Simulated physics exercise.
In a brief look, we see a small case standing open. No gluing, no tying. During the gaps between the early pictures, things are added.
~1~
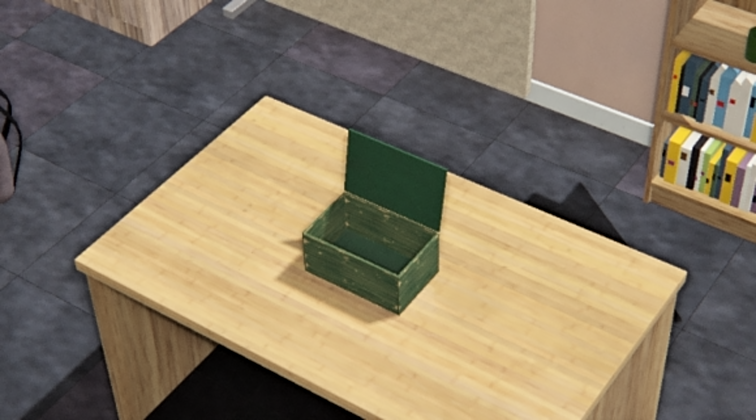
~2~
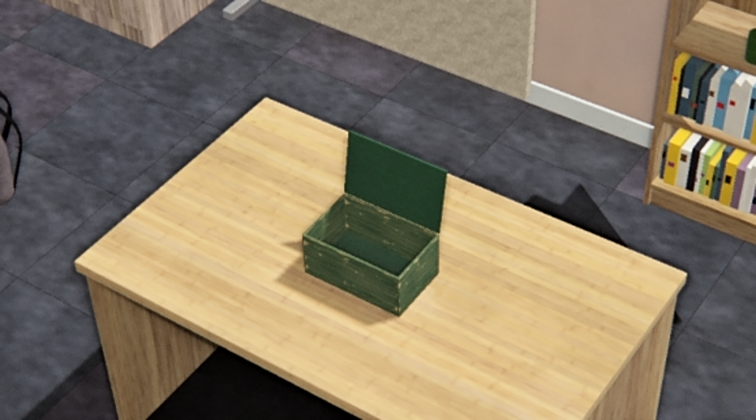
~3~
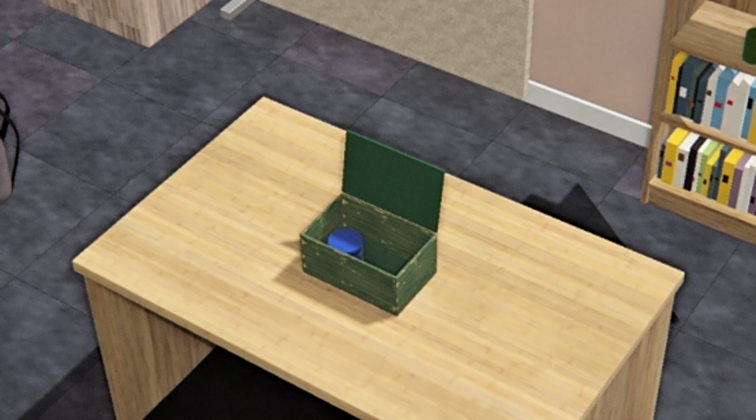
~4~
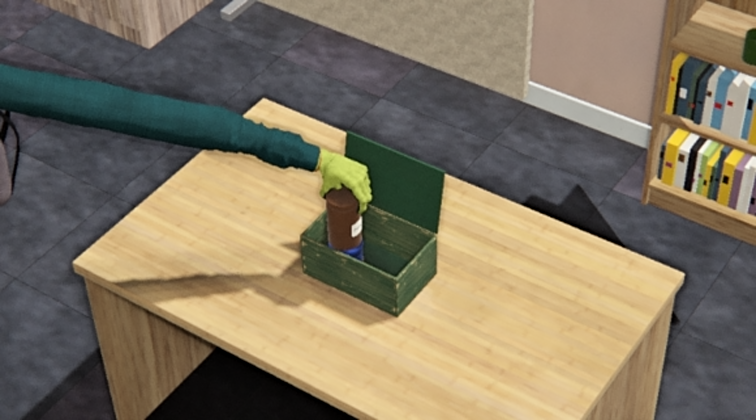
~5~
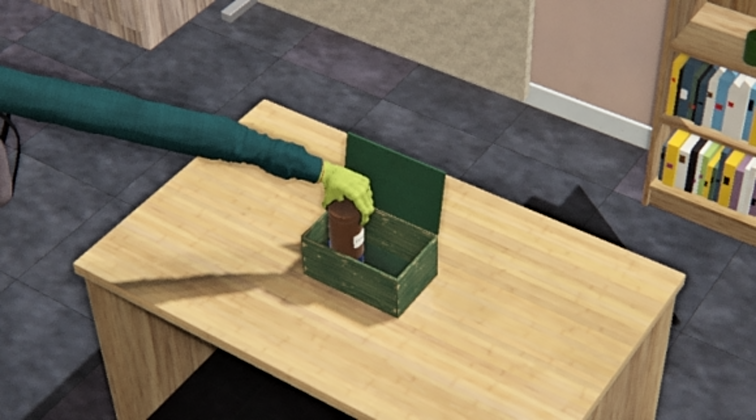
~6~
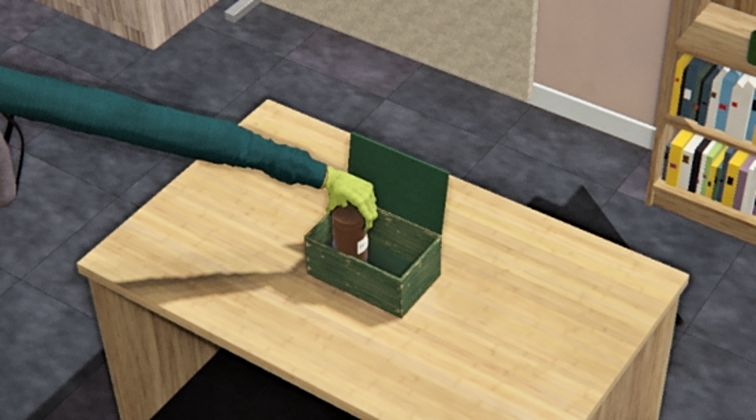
Gloved hand in a teal sleeve lowering a brown jar into an open green box where a blue tub had appeared.
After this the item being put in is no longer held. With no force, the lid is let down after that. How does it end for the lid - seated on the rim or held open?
Lid seats.
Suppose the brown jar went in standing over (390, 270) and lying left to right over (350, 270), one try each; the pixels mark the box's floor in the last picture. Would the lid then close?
Case one: Lid stays raised; case two: Lid stays raised.
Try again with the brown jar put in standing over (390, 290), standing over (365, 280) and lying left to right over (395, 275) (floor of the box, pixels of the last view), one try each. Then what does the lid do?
Try 1: Lid not shut; try 2: Lid shut; try 3: Lid shut.
Then, 0.70 s later than the last frame, brown jar on its side near (389, 273).
Then, 1.50 s later than the last frame, lid 66° above the rim; brown jar on its side near (382, 277).
Then, 1.90 s later than the last frame, lid 18° above the rim; brown jar on its side near (382, 277).
When it is over, lid shut; lying over in the box, brown jar; blue tub as before. End places, in pixels of the last picture, brown jar near (382, 277).
